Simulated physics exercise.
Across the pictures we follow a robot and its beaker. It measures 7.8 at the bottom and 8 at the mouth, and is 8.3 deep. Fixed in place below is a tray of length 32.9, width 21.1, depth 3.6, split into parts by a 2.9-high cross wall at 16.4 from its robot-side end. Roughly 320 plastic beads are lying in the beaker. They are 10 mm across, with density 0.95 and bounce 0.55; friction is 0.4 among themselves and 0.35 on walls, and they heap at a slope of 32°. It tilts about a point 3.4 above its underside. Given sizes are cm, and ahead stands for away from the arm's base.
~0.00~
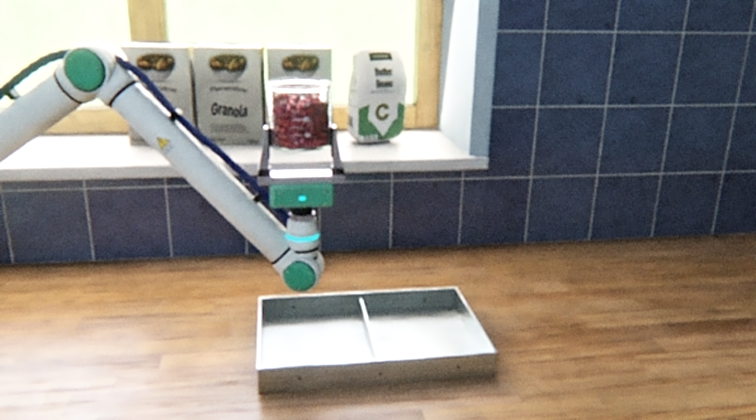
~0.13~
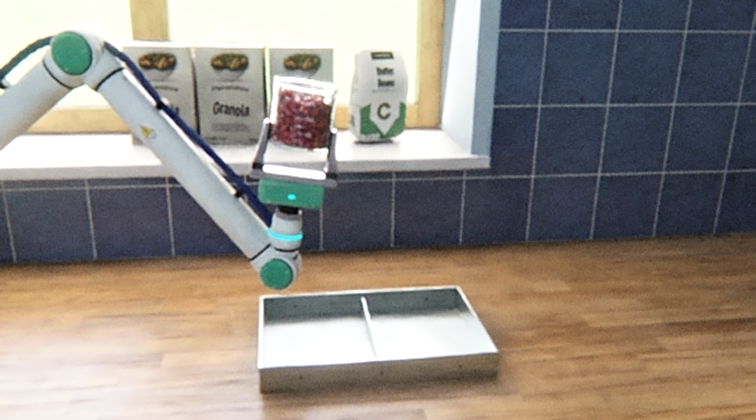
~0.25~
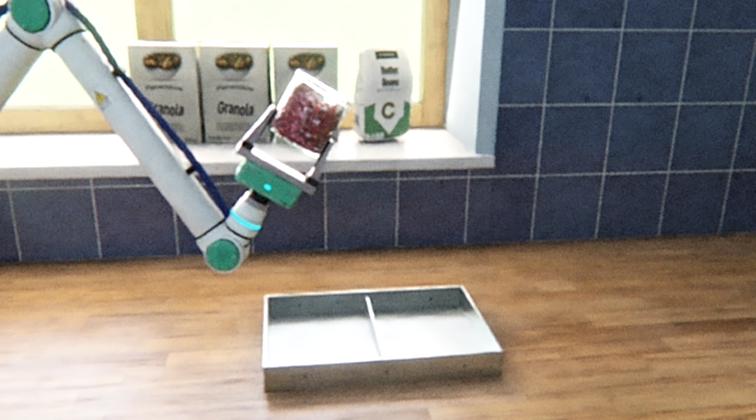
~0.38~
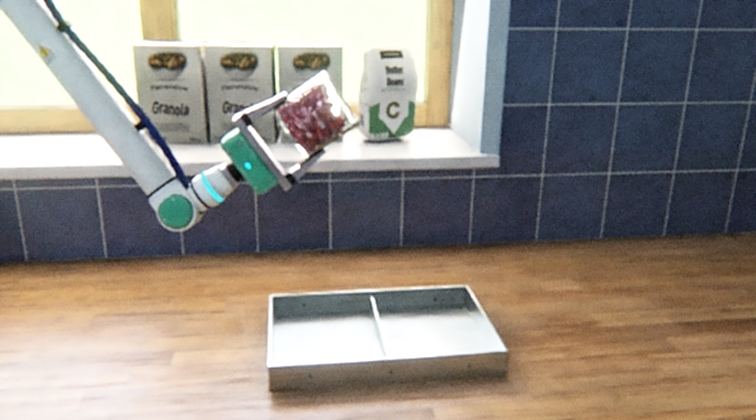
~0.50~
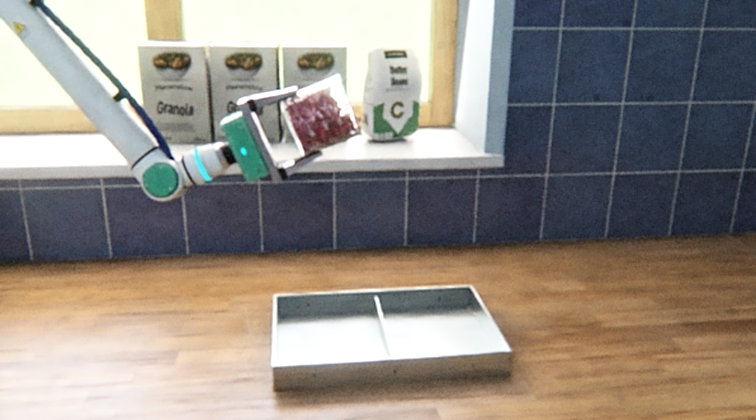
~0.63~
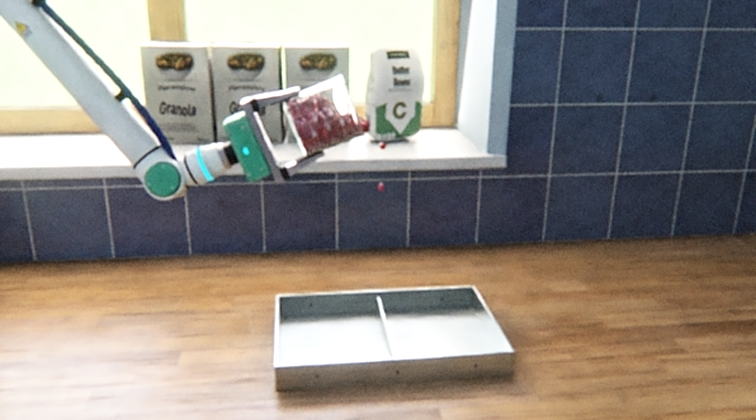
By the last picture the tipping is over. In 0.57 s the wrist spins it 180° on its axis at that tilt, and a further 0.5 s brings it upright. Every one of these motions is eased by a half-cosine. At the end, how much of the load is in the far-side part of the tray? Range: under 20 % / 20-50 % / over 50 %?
Less than 20 %.
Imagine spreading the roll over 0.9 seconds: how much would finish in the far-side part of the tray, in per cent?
Estimated share: Close to 10 %.
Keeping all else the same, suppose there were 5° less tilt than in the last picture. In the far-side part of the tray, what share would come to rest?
Estimate: Around 5 %.
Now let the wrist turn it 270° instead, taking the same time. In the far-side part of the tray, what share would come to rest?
In that case you'd get close to 10 per cent.
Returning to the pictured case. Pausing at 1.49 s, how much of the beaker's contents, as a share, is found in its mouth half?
Mouth-half share: Approx. 40 in a hundred.
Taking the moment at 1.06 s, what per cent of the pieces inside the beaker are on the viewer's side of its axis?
Front-half share of contents: Approx. 45 per cent.
By 1.06 s, tipped 69°, highest piece 39 above the table; 305 in the beaker, 4 in the far-side part, 3 in the robot-side part, 8 in flight or on a rim.
By 1.49 s, tipped 27°, highest piece 39 above the table; 296 in the beaker, 12 in the far-side part, 3 in the robot-side part, 1 on the table or floor, 8 in flight or on a rim.
By 1.90 s, upright, highest piece 40 above the table; 295 in the beaker, 18 in the far-side part, 5 in the robot-side part, 1 on the table or floor, 1 in flight or on a rim.
By 2.60 s, upright, highest piece 40 above the table; 295 in the beaker, 18 in the far-side part, 6 in the robot-side part, 1 on the table or floor.
Final count, 295 in the beaker, 18 in the far-side part, 6 in the robot-side part, 1 on the table or floor. That is 6 % in the far-side part of the tray.
